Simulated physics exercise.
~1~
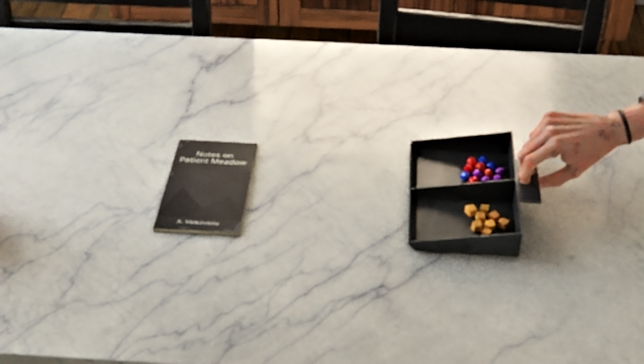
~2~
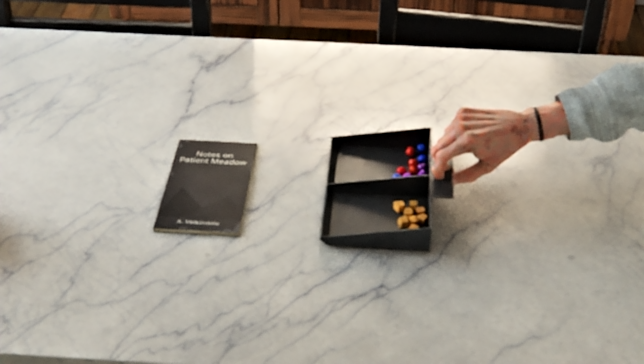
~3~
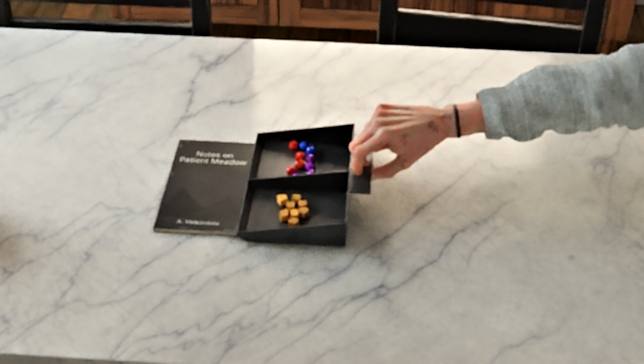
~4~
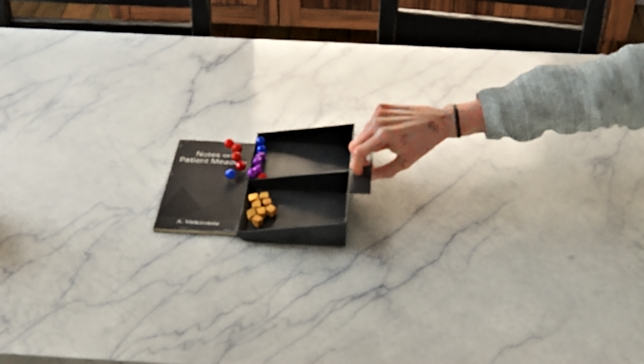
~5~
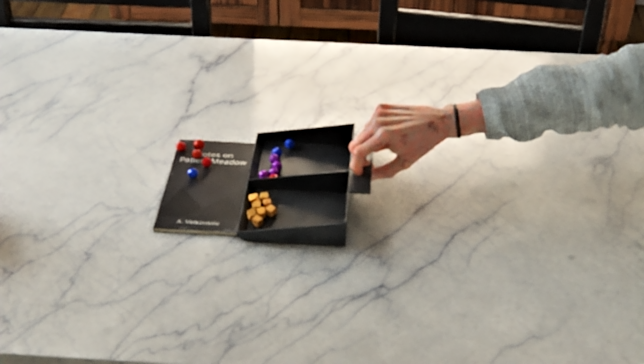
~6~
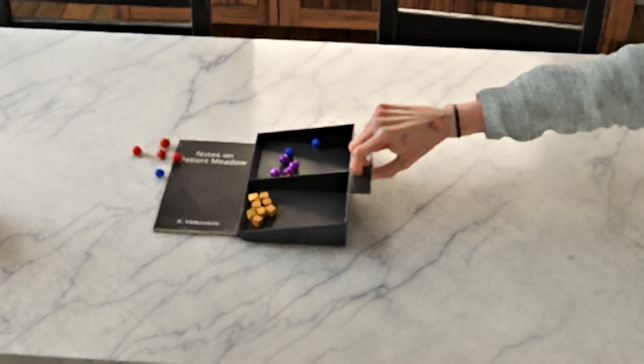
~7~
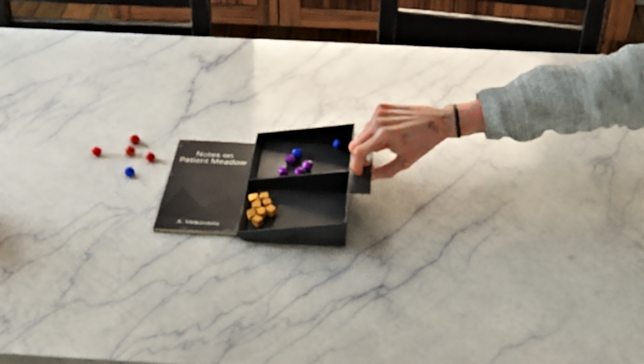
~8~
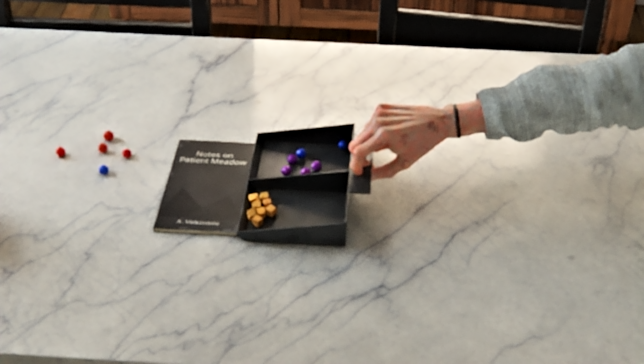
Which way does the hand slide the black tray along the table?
The hand slides the tray to the left, towards the thin book.
